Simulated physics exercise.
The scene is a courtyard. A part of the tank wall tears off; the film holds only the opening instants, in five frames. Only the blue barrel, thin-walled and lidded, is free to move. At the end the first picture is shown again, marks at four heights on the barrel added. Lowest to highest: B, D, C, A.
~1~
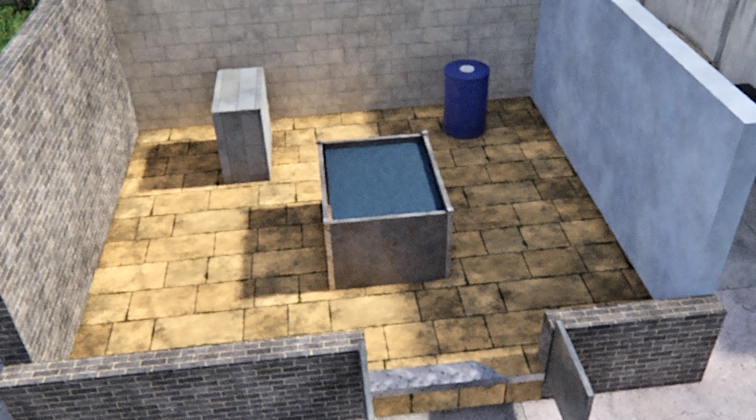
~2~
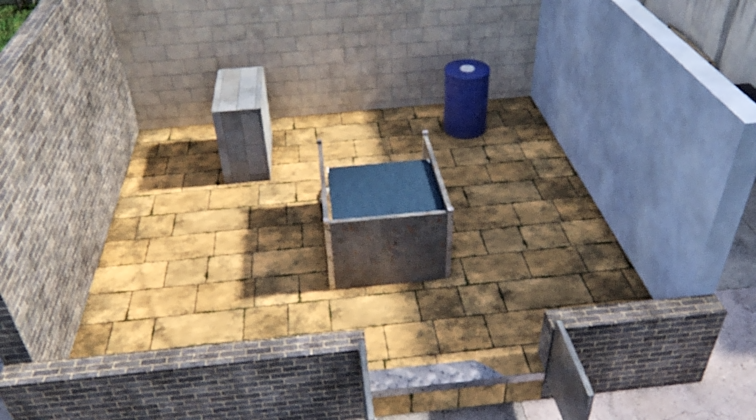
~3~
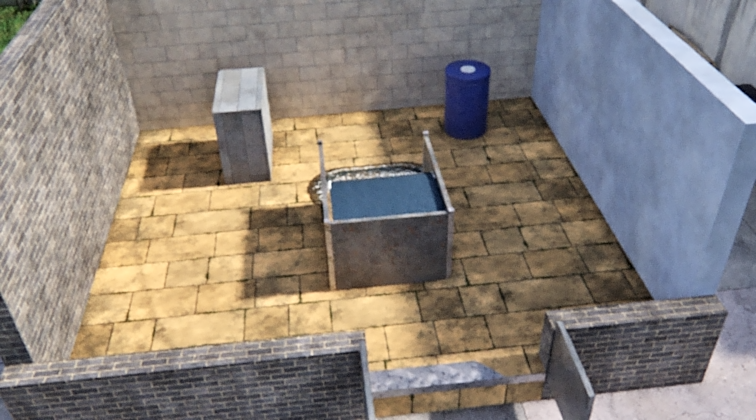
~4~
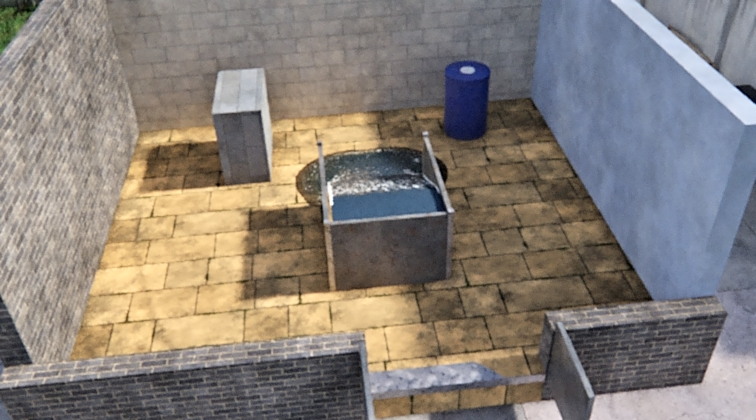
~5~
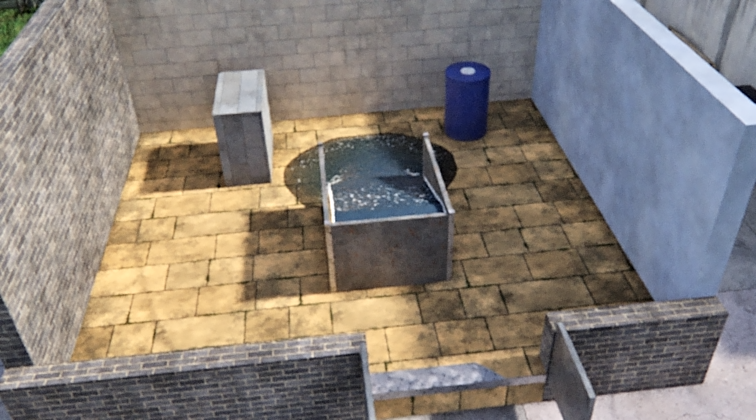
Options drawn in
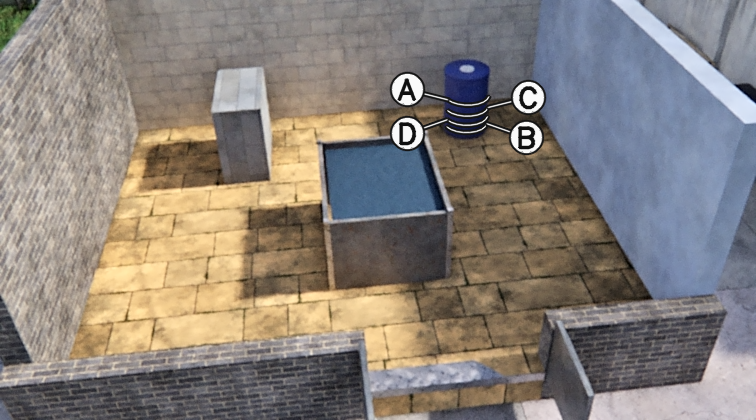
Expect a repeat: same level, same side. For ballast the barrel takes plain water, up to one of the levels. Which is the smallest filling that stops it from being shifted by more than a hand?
The answer is line D.
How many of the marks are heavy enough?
Three of the four.
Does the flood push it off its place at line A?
No, not at all.
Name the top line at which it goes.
Line B.
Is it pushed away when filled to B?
Yes, it does.
On the marked copy, A at (471, 105); B at (470, 132); C at (470, 116); D at (470, 125); from the bottom up B, D, C, A.
With A, it does not move.
With B, it is pushed about twice its own width away.
With C, it does not move.
With D, it does not move.
